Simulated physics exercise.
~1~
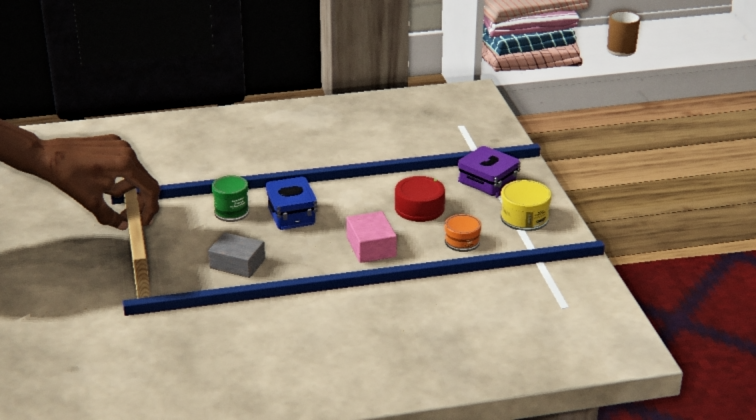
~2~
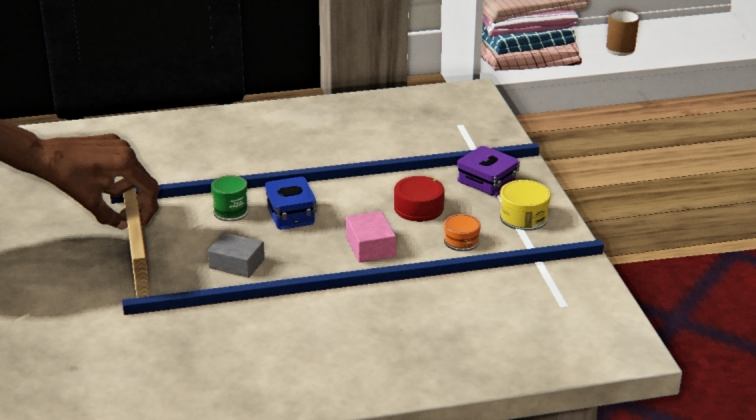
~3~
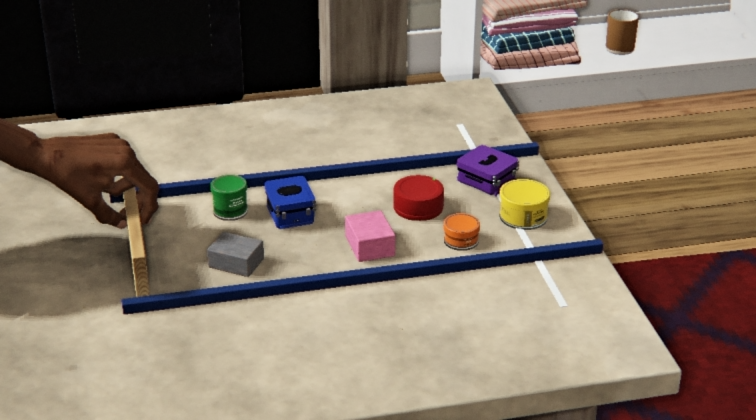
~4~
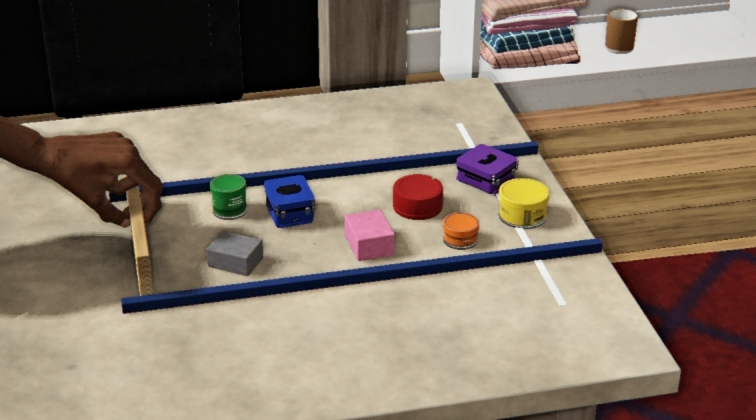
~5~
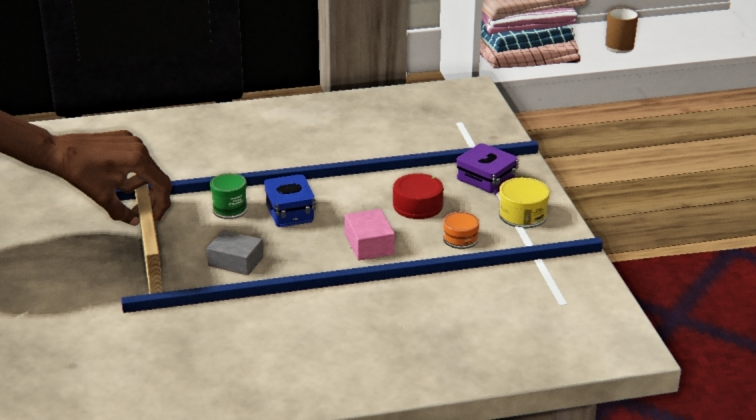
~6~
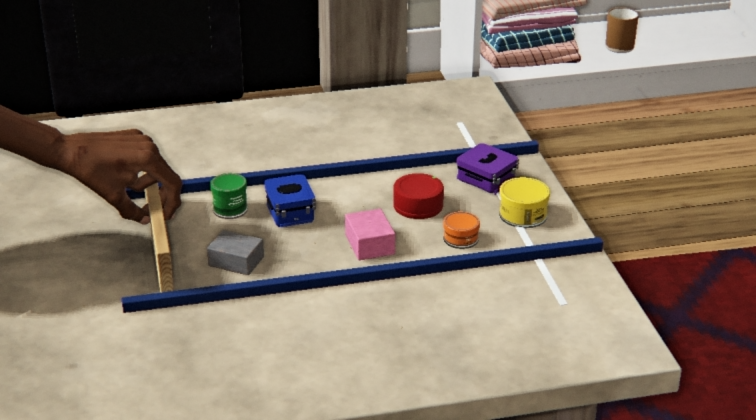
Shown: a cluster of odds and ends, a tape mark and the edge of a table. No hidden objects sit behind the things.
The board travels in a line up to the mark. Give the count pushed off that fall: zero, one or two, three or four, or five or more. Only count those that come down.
Count: Three or four.
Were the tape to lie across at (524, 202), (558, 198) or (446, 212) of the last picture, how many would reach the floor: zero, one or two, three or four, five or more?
Five or more; more than four; none.
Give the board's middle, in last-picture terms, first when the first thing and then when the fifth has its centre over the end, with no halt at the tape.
The middle is near (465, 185) first and near (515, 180) after.
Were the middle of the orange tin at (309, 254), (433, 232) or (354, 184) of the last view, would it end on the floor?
In the given order it stays in place, drops away and stays in place.
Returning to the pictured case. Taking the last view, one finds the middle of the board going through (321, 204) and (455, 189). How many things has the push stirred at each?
At first I count 4, and then 8.
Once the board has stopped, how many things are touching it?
Total: 3.
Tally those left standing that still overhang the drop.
I count 2 overhanging.
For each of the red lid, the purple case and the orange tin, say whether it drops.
I reckon the red lid takes a fall, the purple case is still there and the orange tin takes a fall.
Soon after, none off yet; yellow tin at rest near (524, 203); purple case at rest near (487, 170); orange tin at rest near (461, 230).
After that, none off yet; yellow tin at rest near (526, 202); purple case at rest near (488, 169); orange tin displaced about its own width near (513, 227).
In the end, the number that fall off is three or four; gone, red lid, orange tin and yellow tin.
